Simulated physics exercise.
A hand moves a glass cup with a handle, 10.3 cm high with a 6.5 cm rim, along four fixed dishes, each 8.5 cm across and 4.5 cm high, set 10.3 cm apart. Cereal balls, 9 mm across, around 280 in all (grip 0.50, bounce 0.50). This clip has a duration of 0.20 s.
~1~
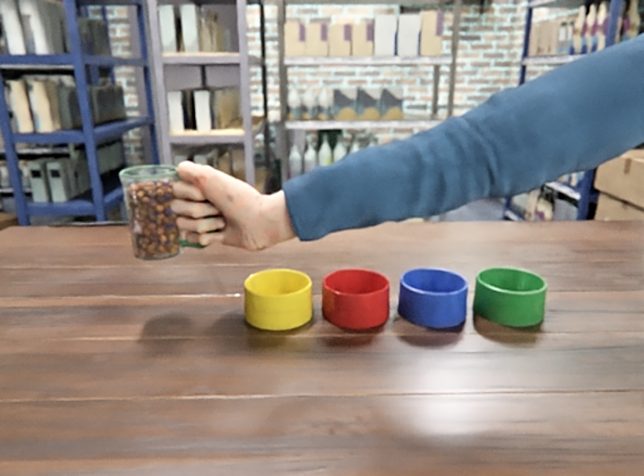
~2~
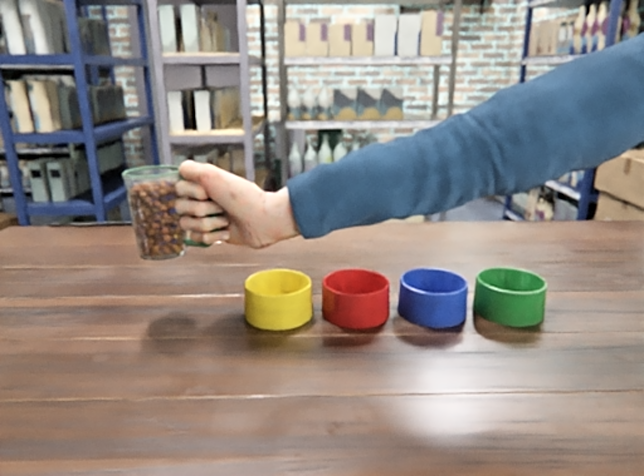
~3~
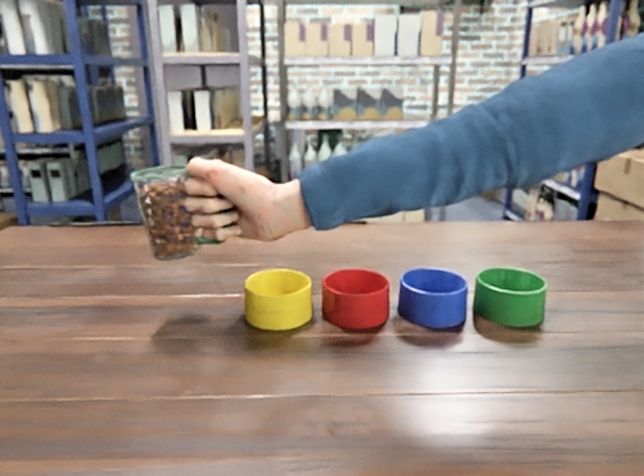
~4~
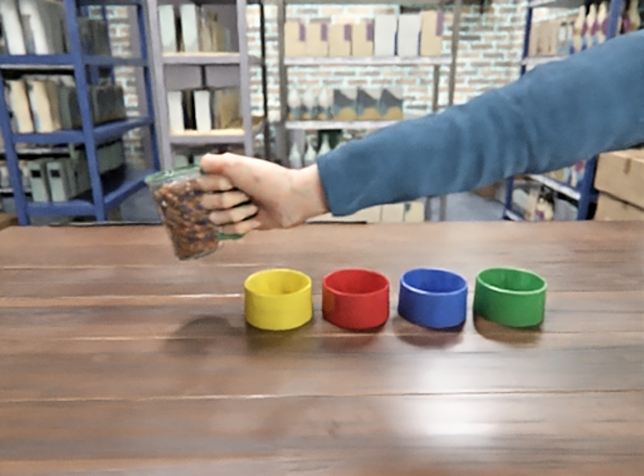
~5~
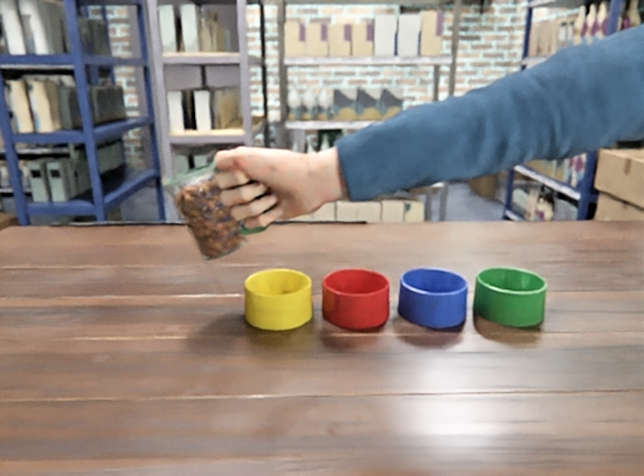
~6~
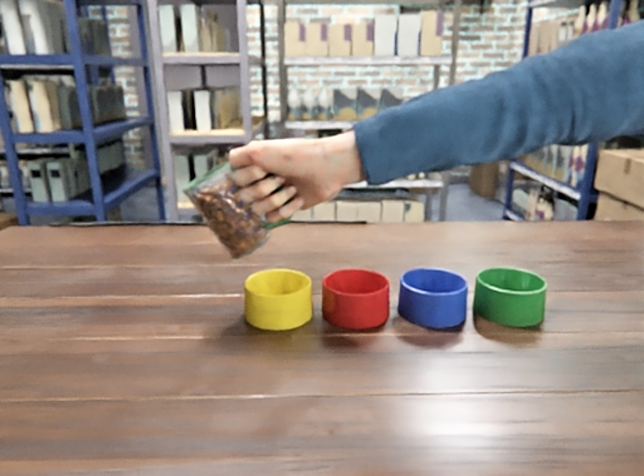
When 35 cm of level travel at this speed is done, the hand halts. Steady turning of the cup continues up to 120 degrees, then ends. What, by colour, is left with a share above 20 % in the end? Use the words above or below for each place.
Red: Above; blue: Below; green: Below; yellow: Below; counter: Above.
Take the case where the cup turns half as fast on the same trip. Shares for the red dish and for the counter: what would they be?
Then the red dish would get 70 and the counter 30.
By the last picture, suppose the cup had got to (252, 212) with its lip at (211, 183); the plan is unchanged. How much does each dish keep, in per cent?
The red dish keeps 70, the blue one 0, the green one 0 and the yellow one 0.
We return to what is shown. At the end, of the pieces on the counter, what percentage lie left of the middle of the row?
It's close to 50 in a hundred.
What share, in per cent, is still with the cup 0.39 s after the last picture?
Around 95 in a hundred.
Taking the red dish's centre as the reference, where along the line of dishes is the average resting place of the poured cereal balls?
It ends up close to 2 cm toward the picture's right edge.
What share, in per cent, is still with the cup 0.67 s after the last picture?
About 60 percent.
Then, 0.24 s after the last picture, tilt 75 degrees; cup holds 100 %.
Then, 0.39 s after the last picture, tilt 105 degrees; cup holds 95 %, red 5 %.
Then, 0.67 s after the last picture, tilt 120 degrees; cup holds 60 %, red 20 %, blue 5 %.
In the end, red 70 %, blue 5 %, green 0 %, yellow 0 %, counter 30 %.
